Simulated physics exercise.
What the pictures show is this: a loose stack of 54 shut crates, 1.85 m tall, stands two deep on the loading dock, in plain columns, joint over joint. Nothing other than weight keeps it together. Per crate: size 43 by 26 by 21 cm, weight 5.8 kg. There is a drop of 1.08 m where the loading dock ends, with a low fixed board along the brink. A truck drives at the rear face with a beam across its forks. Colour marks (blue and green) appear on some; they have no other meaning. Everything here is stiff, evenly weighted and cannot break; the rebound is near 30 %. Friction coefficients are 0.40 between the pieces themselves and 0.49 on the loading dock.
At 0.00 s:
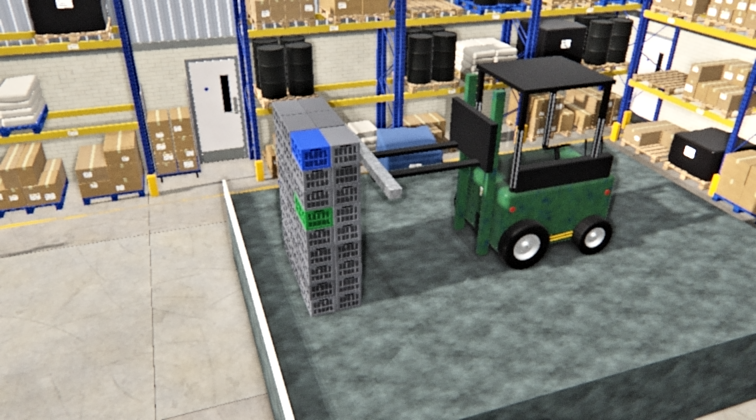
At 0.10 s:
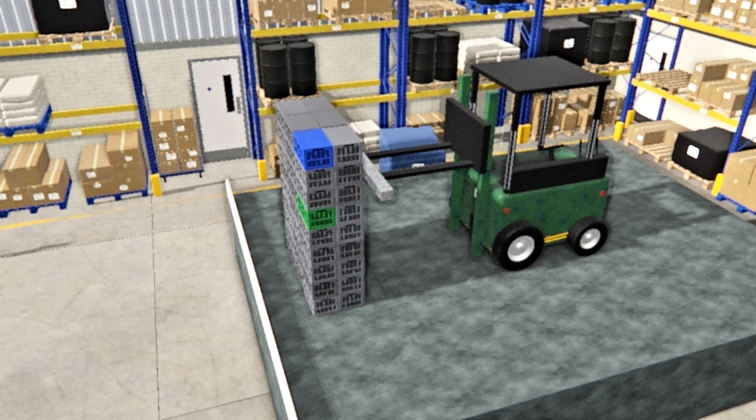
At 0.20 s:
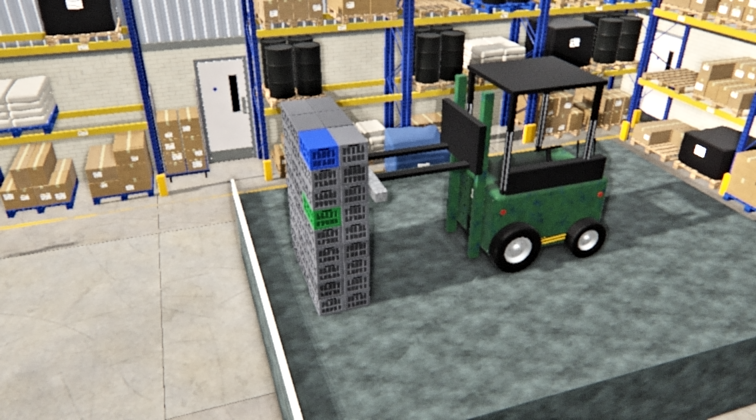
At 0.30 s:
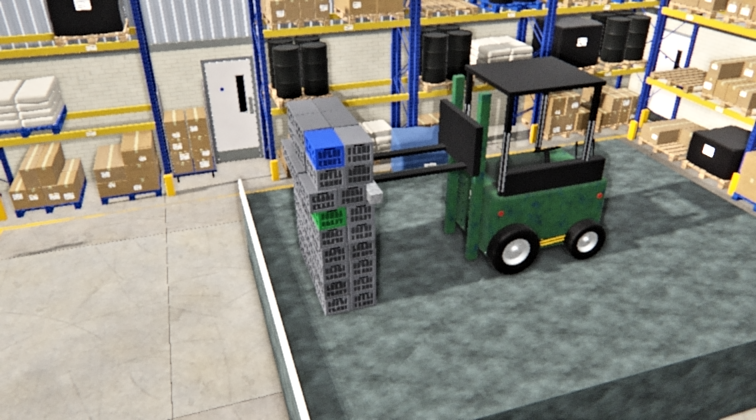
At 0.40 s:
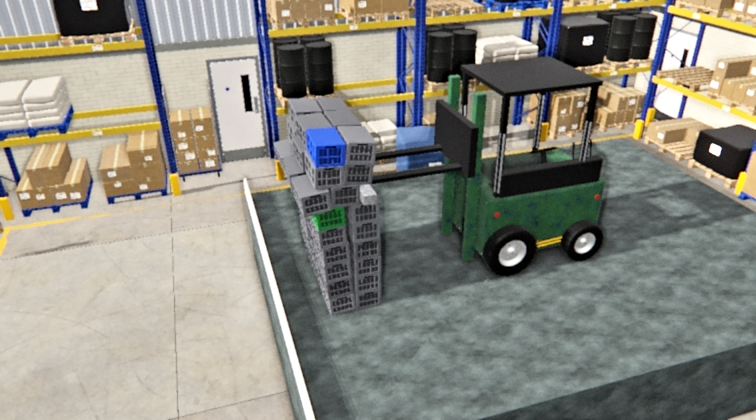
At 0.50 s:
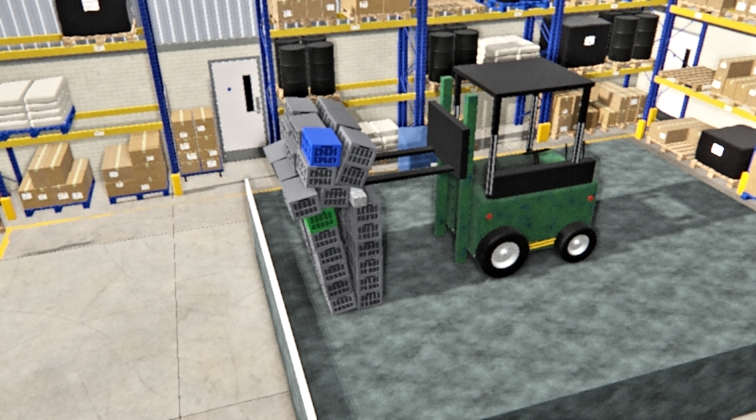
At first a green forklift with a beam across its forks rolls left toward a tall stack of grey crates, one blue and one green among them. The beam then pushes into the upper part, shifting crates leftward, until the rows separate and many crates lean at uneven angles.
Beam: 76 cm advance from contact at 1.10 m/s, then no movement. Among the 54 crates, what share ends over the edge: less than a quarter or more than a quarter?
Over a quarter of them.
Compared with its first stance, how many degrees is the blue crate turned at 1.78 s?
Some 100°.
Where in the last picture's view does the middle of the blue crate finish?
Resting position, last image: About (255, 408).
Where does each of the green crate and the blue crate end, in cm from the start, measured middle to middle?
Moved: Green 300, blue 290.
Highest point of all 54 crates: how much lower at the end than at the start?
By about 25 cm, start to end.
After 0.76 s, none of the 54 crates over the edge, 36 disturbed; green crate leaning 25°; blue crate leaning 24°.
After 1.14 s, 2 of the 54 crates over the edge; green crate leaning 68°, 71 cm lower; blue crate leaning 17°, 73 cm lower.
After 1.78 s, 22 of the 54 crates over the edge; green crate upside down; blue crate on its side.
By the end (2.6 s), 24 of the 54 crates over the edge; green crate upside down; blue crate upside down. That is 44 per cent. As the last picture would show them, middles, blue crate near (255, 408).
